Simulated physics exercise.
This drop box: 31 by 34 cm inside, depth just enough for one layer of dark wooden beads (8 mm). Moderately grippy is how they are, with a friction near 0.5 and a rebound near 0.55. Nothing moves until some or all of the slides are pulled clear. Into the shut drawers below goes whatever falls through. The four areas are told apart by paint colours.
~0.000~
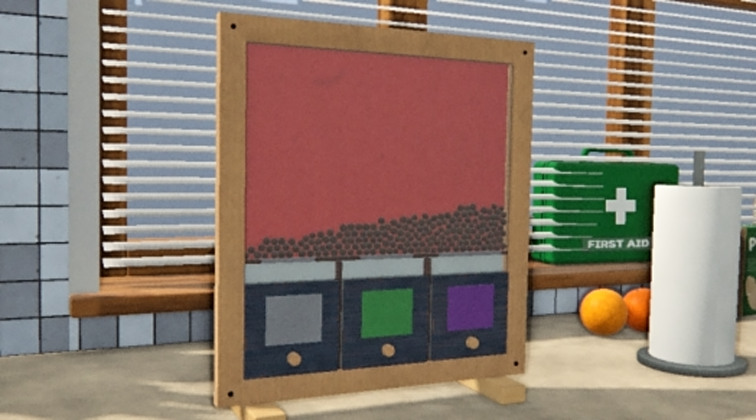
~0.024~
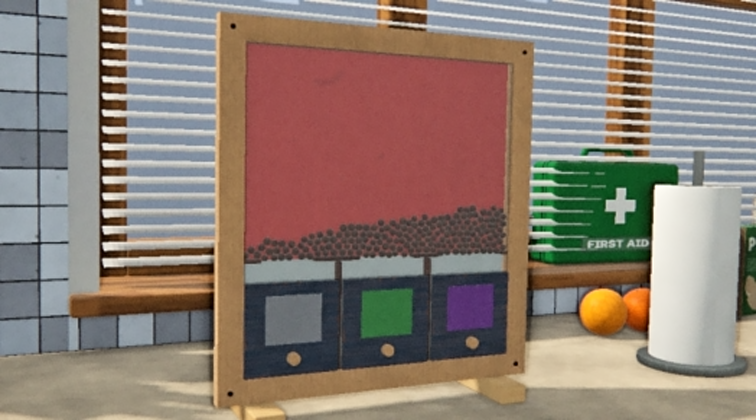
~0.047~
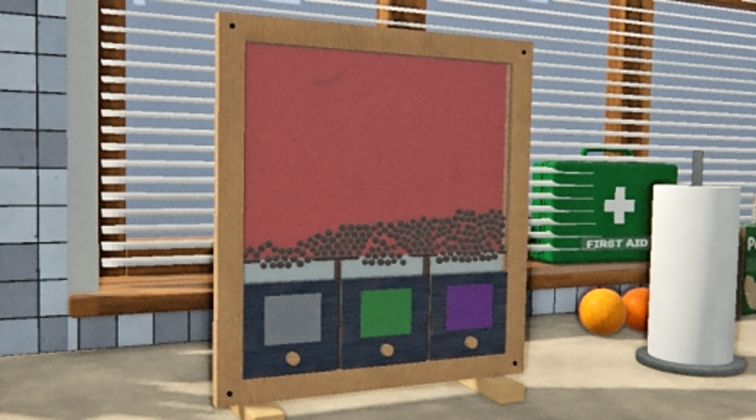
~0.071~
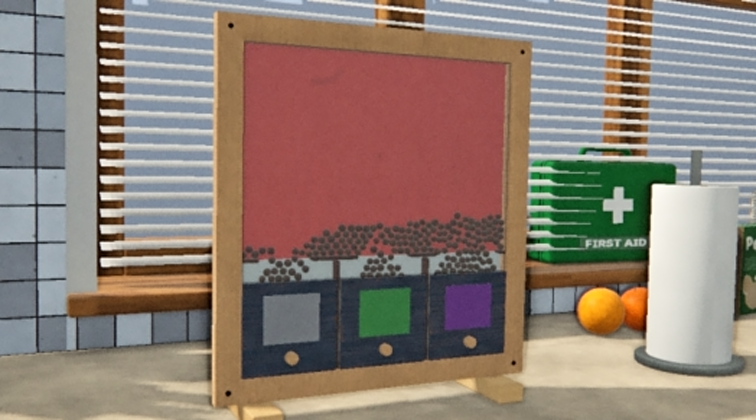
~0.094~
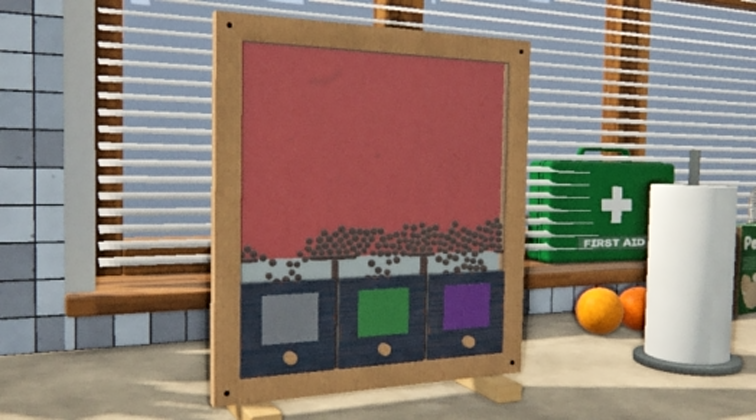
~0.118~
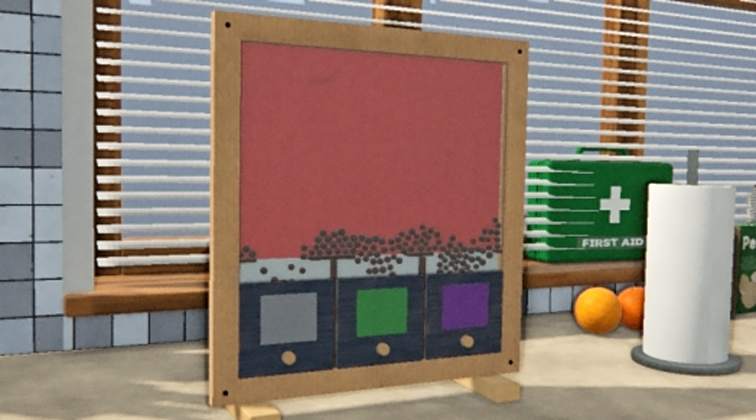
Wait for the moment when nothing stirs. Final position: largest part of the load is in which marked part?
Marked purple.
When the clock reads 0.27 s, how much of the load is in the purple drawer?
Around 40 percent of the load.
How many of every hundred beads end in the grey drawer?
Some 15 percent.
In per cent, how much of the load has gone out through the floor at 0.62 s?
Roughly 90 in every hundred.
By 0.27 s, 85 % are out; red 15 %, purple 40 %, green 30 %, grey 10 %.
By 0.62 s, 90 % are out; red 10 %, purple 45 %, green 30 %, grey 15 %.
By 1.32 s, 90 % are out; red 10 %, purple 45 %, green 30 %, grey 15 %.
Settled by 1.5 s, 90 % are out; red 10 %, purple 45 %, green 30 %, grey 15 %.
